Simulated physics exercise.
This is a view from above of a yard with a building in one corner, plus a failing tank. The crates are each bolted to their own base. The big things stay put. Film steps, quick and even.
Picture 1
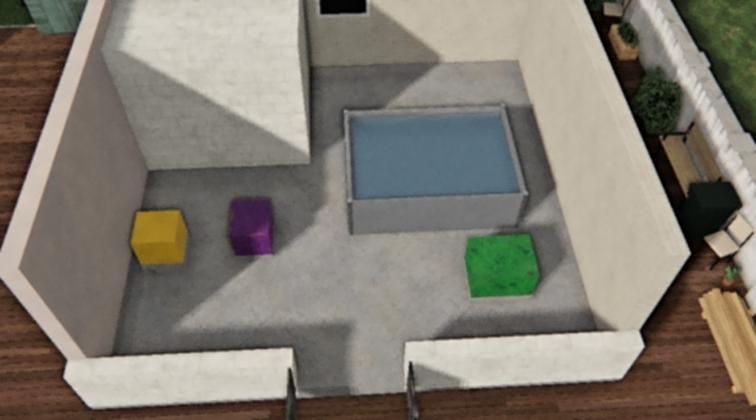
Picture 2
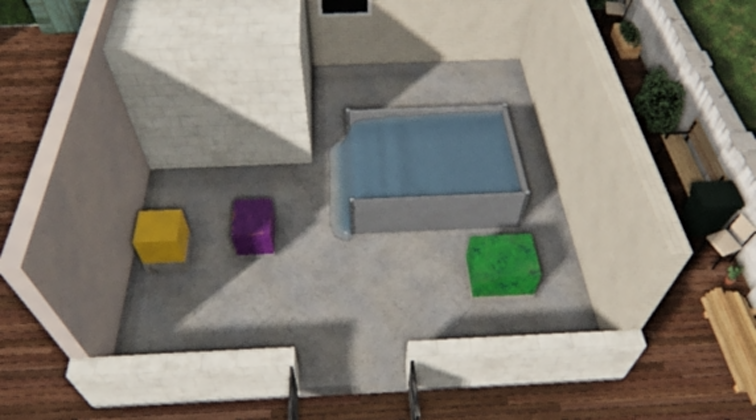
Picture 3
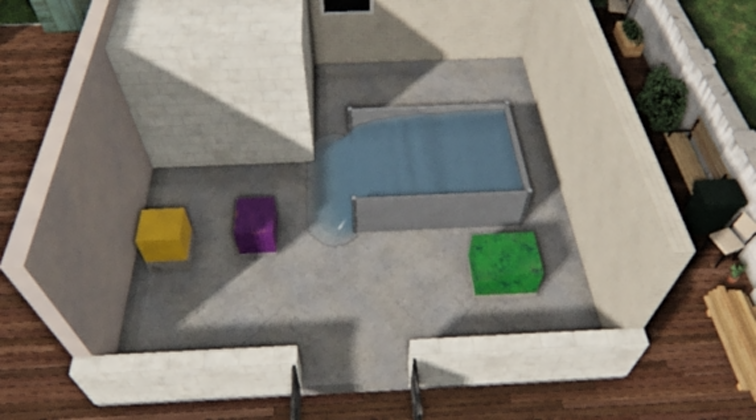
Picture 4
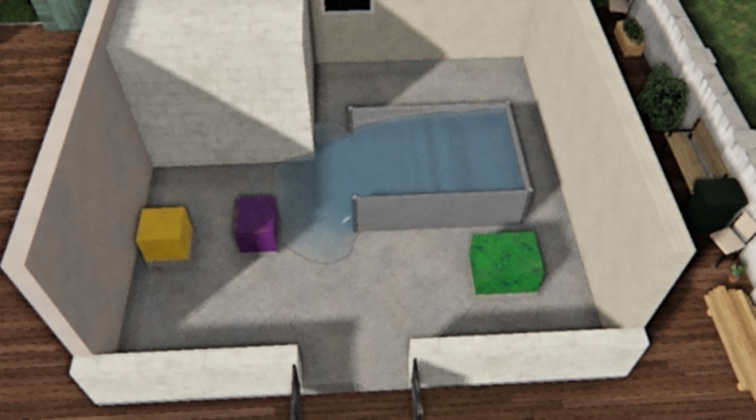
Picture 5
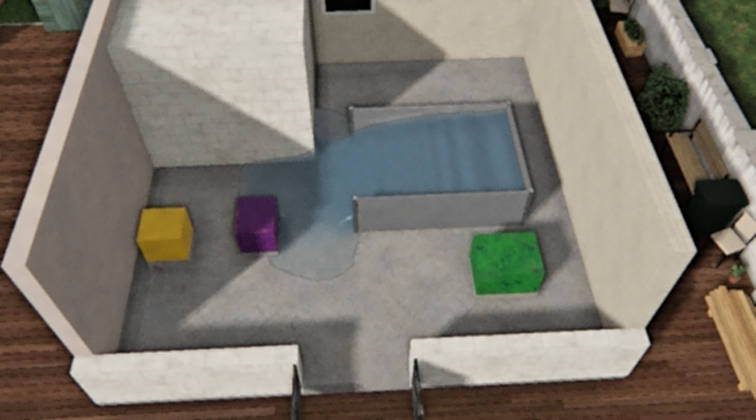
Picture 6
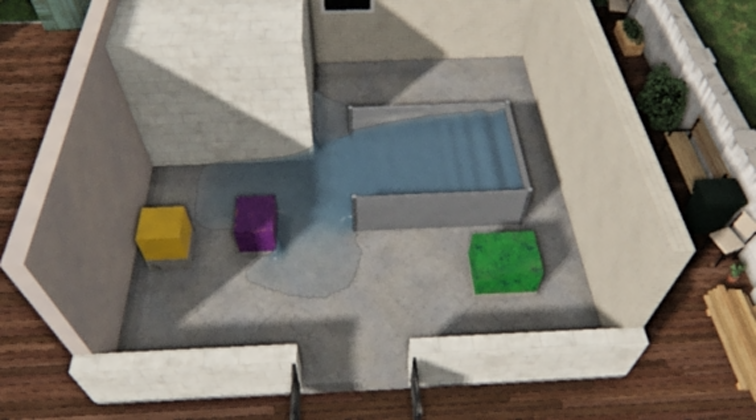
The clip opens on a walled yard seen from above, with still water in a rectangular tank and yellow, purple and green blocks on the paving. The tank's left side gives way and water pours out leftward, spreading around the purple block and thinning across the floor toward the yellow one.
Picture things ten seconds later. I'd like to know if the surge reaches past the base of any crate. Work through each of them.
Here is how it goes: The yellow crate is reached; the green crate is reached; the purple crate is reached.
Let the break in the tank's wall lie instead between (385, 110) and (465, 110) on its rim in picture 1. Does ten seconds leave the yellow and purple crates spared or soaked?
In short: The yellow crate keeps dry; the purple crate is soaked.
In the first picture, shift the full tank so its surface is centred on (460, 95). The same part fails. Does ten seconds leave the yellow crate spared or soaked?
Yellow: Untouched.
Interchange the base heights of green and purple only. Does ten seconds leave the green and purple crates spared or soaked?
So green crate gets reached, and purple crate gets reached.
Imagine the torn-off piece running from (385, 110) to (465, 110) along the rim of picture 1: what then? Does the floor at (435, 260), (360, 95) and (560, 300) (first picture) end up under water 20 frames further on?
In the order given, the spots are not soaked, swamped and swamped.
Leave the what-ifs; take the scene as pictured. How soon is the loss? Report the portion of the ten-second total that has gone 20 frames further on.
Note - share reached: 20 %.
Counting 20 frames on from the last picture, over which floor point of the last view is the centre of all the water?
The water centres close to (298, 204).
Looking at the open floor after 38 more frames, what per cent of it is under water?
Near 95 in a hundred.
A moment on, water covers 35 % of the floor; the yellow crate water round its plinth, the green crate not reached, the purple crate water round its plinth.
Next, water covers 50 % of the floor; the yellow crate water round its plinth, the green crate not reached, the purple crate water round its plinth.
Then, water covers 65 % of the floor; the yellow crate water round its plinth, the green crate not reached, the purple crate water round its plinth.
Later, water covers 95 % of the floor; the yellow crate water round its plinth, the green crate water round its plinth, the purple crate water round its plinth.
In the end, water covers 100 % of the floor; the yellow crate was topped, the green crate was topped, the purple crate was topped.
